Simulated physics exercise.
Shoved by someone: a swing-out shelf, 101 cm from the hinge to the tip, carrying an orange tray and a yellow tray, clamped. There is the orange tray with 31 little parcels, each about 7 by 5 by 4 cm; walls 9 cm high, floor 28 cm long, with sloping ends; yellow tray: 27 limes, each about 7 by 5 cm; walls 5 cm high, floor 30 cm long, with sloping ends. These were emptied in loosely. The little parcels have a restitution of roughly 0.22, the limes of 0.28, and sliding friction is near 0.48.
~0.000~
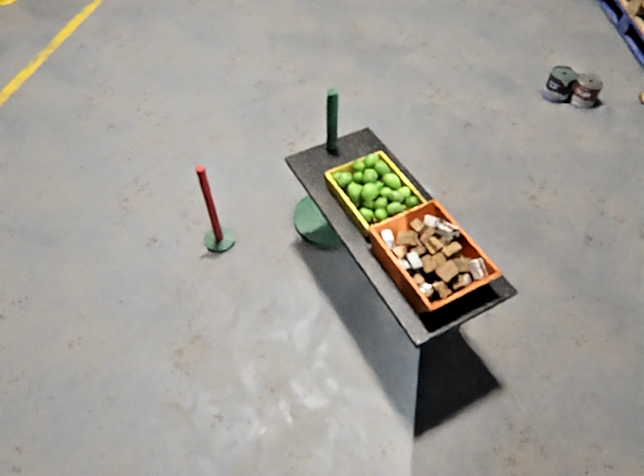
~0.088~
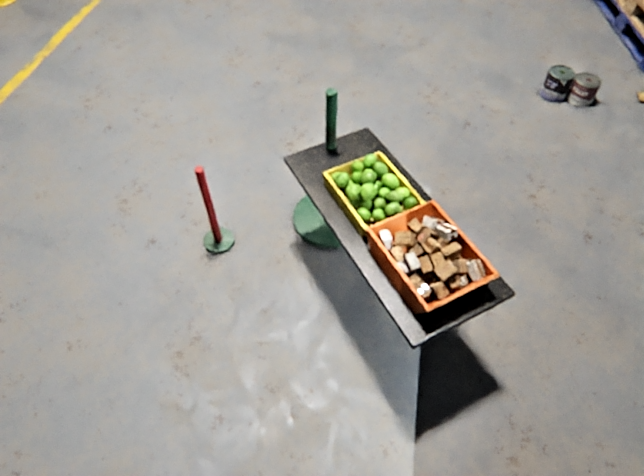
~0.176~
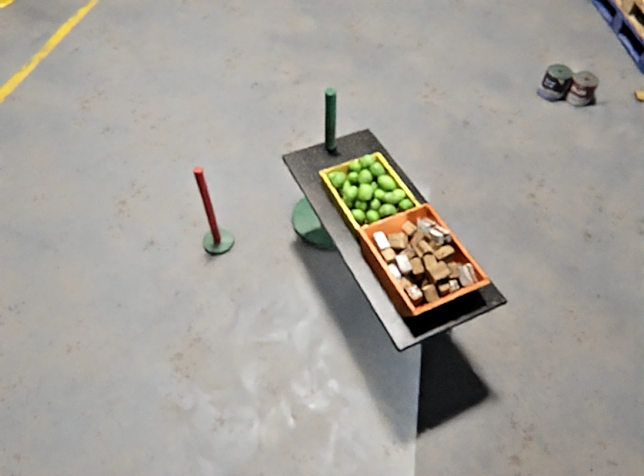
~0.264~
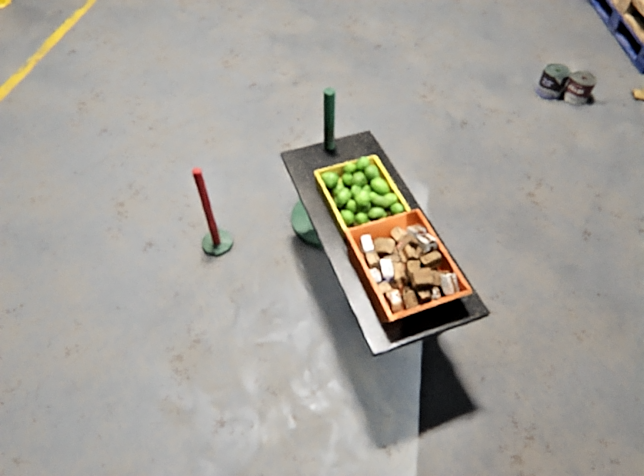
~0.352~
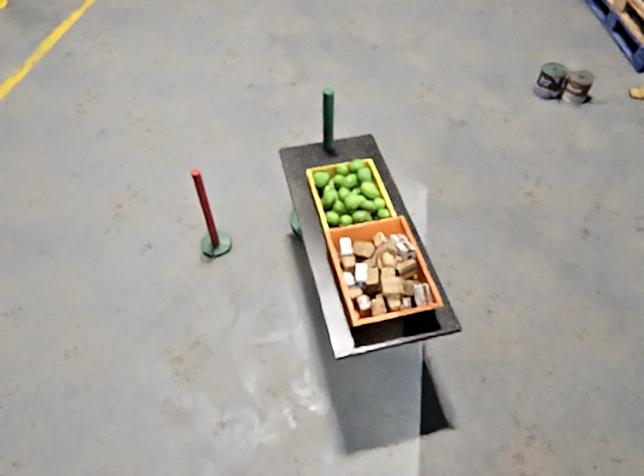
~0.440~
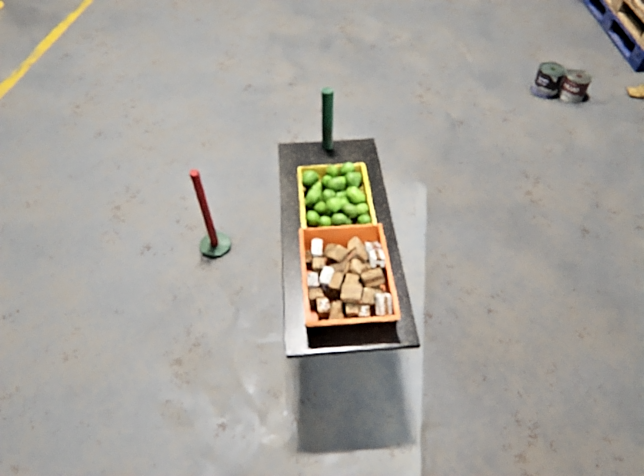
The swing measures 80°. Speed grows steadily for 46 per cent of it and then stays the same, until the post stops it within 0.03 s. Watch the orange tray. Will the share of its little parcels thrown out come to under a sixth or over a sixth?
The share thrown out is under a sixth.
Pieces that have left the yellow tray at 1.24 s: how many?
About, yellow tray: 2.
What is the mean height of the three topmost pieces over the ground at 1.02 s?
On average they sit about 68 cm high.
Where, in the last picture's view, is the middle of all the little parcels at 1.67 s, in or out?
Centre: About (176, 221) px.
After 0.82 s, it reaches the stop.
After 0.90 s, the orange tray has all 31 and the yellow tray has all 27.
After 1.02 s, the orange tray has all 31 and the yellow tray is down by 1 of 27.
After 1.24 s, the orange tray has all 31 and the yellow tray is down by 2 of 27.
Final count (at 1.67 s), the orange tray has all 31 and the yellow tray is down by 2 of 27. Asked share, 0 of 31, 0 per cent.
